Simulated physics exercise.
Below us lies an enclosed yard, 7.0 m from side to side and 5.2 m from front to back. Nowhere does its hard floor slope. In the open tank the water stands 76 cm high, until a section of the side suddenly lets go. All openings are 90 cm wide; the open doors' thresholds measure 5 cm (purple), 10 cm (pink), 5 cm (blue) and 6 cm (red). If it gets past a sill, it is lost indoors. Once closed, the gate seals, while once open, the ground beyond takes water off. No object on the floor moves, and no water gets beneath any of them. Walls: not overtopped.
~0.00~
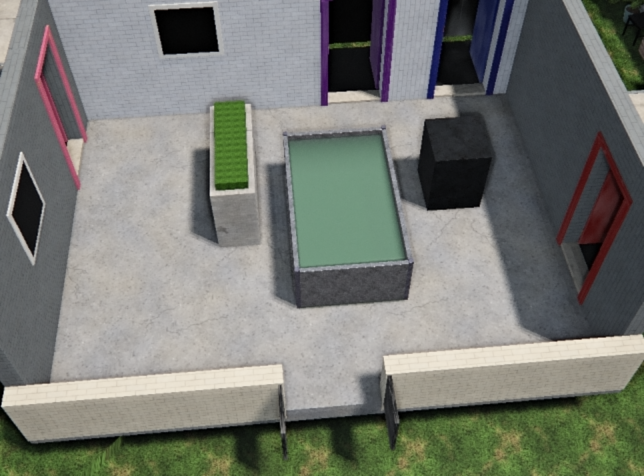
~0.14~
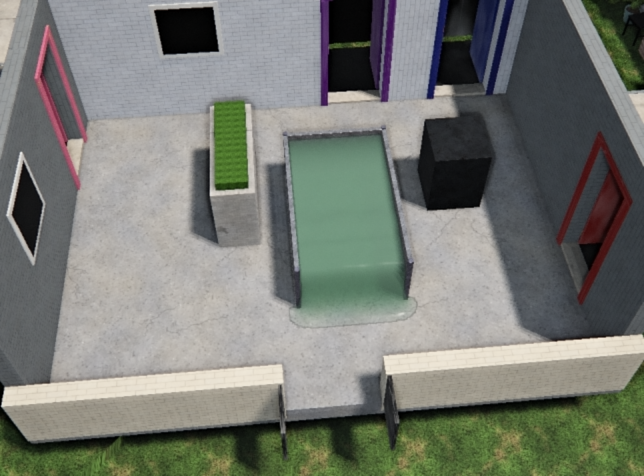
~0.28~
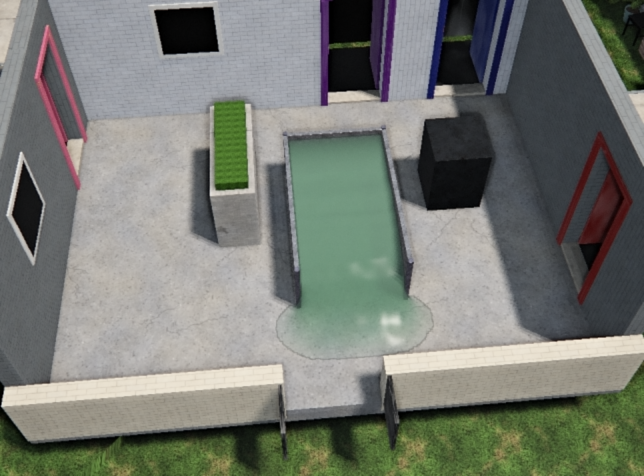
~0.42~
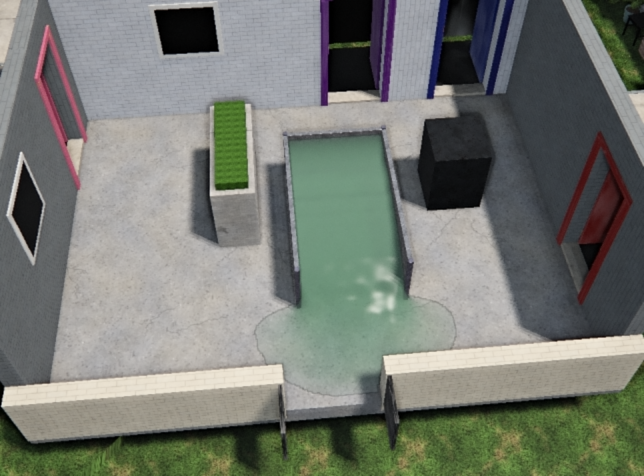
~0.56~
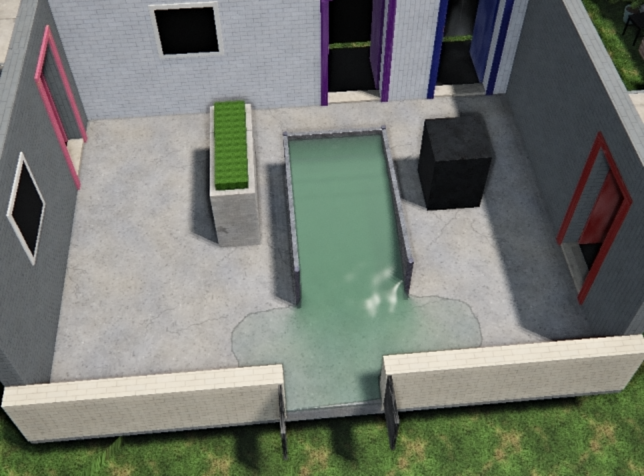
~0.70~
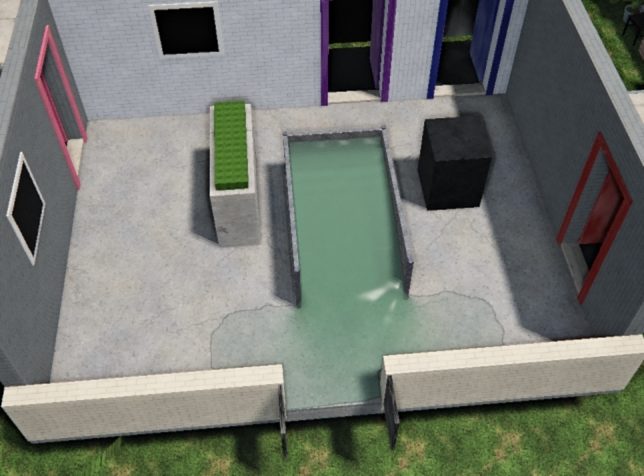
We see a walled yard with a green-topped planter, a black block and an open tank of greenish water; the tank's near side opens, and water pours out, spreading across the floor toward the low front wall and its gap.
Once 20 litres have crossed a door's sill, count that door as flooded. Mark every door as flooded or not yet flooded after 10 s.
After that time, purple door: Not yet flooded; pink door: Not yet flooded; blue door: Flooded; red door: Flooded.
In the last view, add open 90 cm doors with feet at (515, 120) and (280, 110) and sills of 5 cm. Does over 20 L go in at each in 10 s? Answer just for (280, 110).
At that door: Within the limit.
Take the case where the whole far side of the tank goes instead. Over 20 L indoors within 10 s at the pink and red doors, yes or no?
Outcome at pink: Exceeded; outcome at red: Not exceeded.
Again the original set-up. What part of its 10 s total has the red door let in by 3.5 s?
Share: ~ 55 %.
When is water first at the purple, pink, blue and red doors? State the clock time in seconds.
Purple: 5.0 s; pink: 4.5 s; blue: 3.8 s; red: 1.8 s.
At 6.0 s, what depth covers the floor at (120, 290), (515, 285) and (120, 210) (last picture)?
Roughly 3, 6 and 2 cm, in turn.
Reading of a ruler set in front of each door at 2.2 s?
In cm: Purple 0, pink 0, blue 0, red 12.
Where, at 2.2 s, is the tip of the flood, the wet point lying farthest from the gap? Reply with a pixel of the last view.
(47, 412).
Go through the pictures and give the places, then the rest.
The first frame shows the open tank at (344, 198) is whole and still, 76 cm deep.
In the second frame, the front is at (293, 310), 0.8 m from the gap at (353, 290); 0.4 m2 of floor is under water; 76 cm left at the back of the open tank.
In the third frame, water pours out at (353, 292) and has run 1.0 m, to (291, 341); typically 13 cm deep outside, 76 cm at the open tank's back.
In the fourth frame, water pours out at (352, 292) and has run 1.4 m, to a hidden place; typically 10 cm deep outside, 76 cm at the open tank's back.
In the fifth frame, the front is at a hidden place, 1.8 m from the gap at (352, 293); 3.7 m2 of floor is under water; 72 cm left at the back of the open tank.
In the sixth frame, water pours out at (352, 293) and has run 2.1 m, to a hidden place; typically 10 cm deep outside, 64 cm at the open tank's back.
After 1.4 s water covers 20 % of the floor and is deepest (46 cm) near (392, 370); purple door not reached, pink door not reached, blue door not reached, red door not reached.
After 2.2 s water covers 30 % of the floor and is deepest (36 cm) near (394, 383); purple door not reached, pink door not reached, blue door not reached, red door 12 cm at the sill, 0 L in.
After 3.5 s water covers 45 % of the floor and is deepest (24 cm) near (589, 366); purple door not reached, pink door not reached, blue door not reached, red door 12 cm at the sill, 31 L in.
After 6.0 s water covers 70 % of the floor and is deepest (14 cm) near (513, 115); purple door 3 cm at the sill, 0 L in, pink door 2 cm at the sill, 0 L in, blue door 12 cm at the sill, 71 L in, red door 7 cm at the sill, 54 L in.
After 10.0 s water covers 90 % of the floor and is deepest (7 cm) near (518, 130); purple door 3 cm at the sill, 0 L in, pink door 3 cm at the sill, 0 L in, blue door 7 cm at the sill, 119 L in, red door 4 cm at the sill, 56 L in.
